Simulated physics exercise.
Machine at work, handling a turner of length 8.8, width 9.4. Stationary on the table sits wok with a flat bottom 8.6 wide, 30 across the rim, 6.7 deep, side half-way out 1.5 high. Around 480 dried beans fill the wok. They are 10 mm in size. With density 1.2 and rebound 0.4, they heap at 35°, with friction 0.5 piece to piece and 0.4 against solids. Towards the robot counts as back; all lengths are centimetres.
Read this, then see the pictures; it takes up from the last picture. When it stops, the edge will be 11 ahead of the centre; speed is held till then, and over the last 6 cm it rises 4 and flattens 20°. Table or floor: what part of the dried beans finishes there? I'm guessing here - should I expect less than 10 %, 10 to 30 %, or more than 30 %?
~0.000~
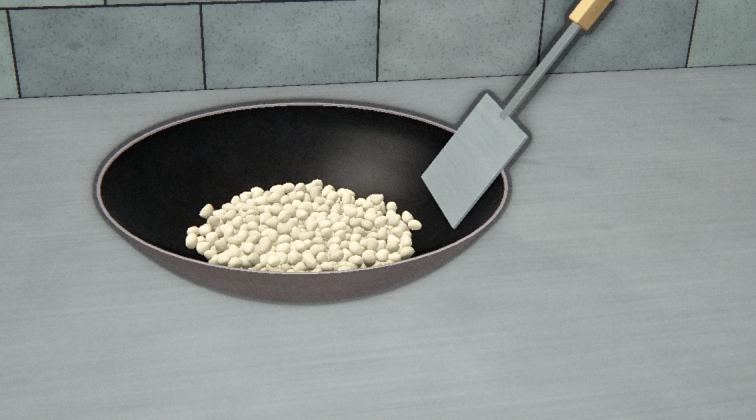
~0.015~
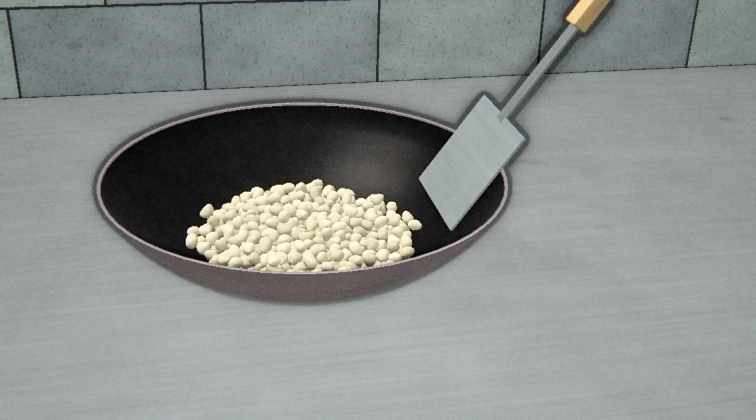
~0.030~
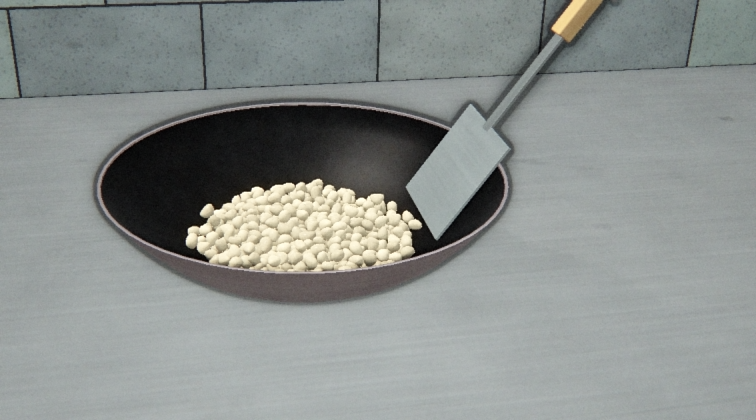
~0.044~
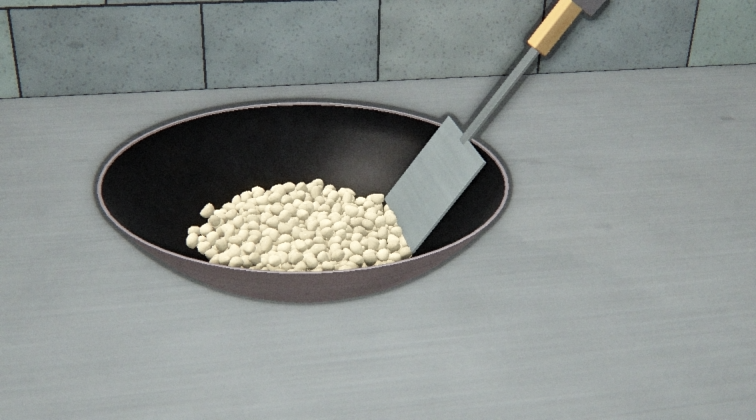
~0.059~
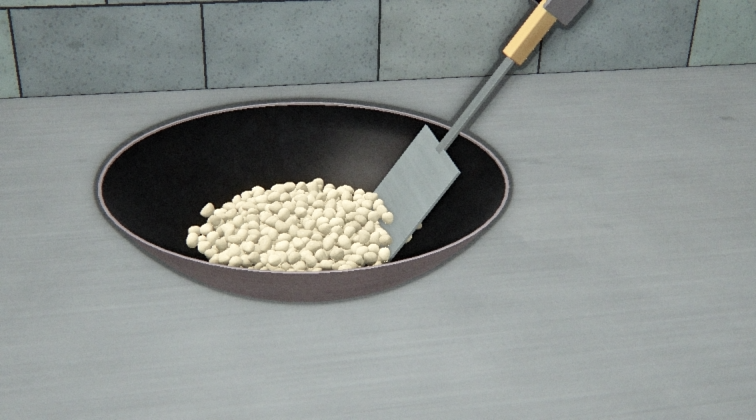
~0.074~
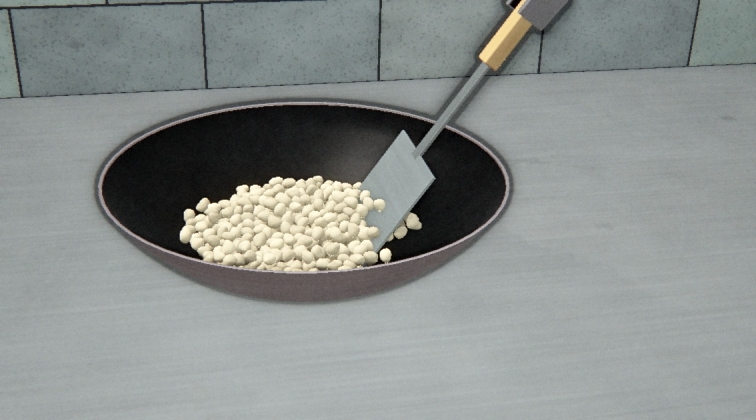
You should expect more than 30 %.
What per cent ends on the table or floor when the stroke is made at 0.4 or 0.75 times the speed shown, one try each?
Estimates in order: 15 per cent, 35 per cent.
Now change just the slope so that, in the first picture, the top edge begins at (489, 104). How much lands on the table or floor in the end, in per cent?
40 percent or so.
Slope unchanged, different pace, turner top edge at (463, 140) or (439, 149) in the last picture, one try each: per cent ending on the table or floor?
Respectively, some 15 and 30 per cent.
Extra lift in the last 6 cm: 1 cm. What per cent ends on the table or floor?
It comes to around 55 percent.
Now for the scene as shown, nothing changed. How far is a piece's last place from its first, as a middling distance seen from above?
I'd estimate close to 9 centimetres.
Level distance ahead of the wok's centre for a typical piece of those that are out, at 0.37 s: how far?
It sits close to 28 cm ahead of the middle.
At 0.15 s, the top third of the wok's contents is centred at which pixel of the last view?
Roughly pixel (207, 203).
After 0.11 s, sloping 54°, highest piece 7 above the table; 483 in the wok.
After 0.15 s, sloping 50°, highest piece 8 above the table; 483 in the wok.
After 0.37 s, sloping 34°, highest piece 26 above the table; 296 in the wok, 40 on the table or floor, 147 on the blade or in flight.
After 1.42 s, sloping 34°, highest piece 5 above the table; 296 in the wok, 187 on the table or floor.
In the end, 296 in the wok, 187 on the table or floor. That is 39 % on the table or floor.
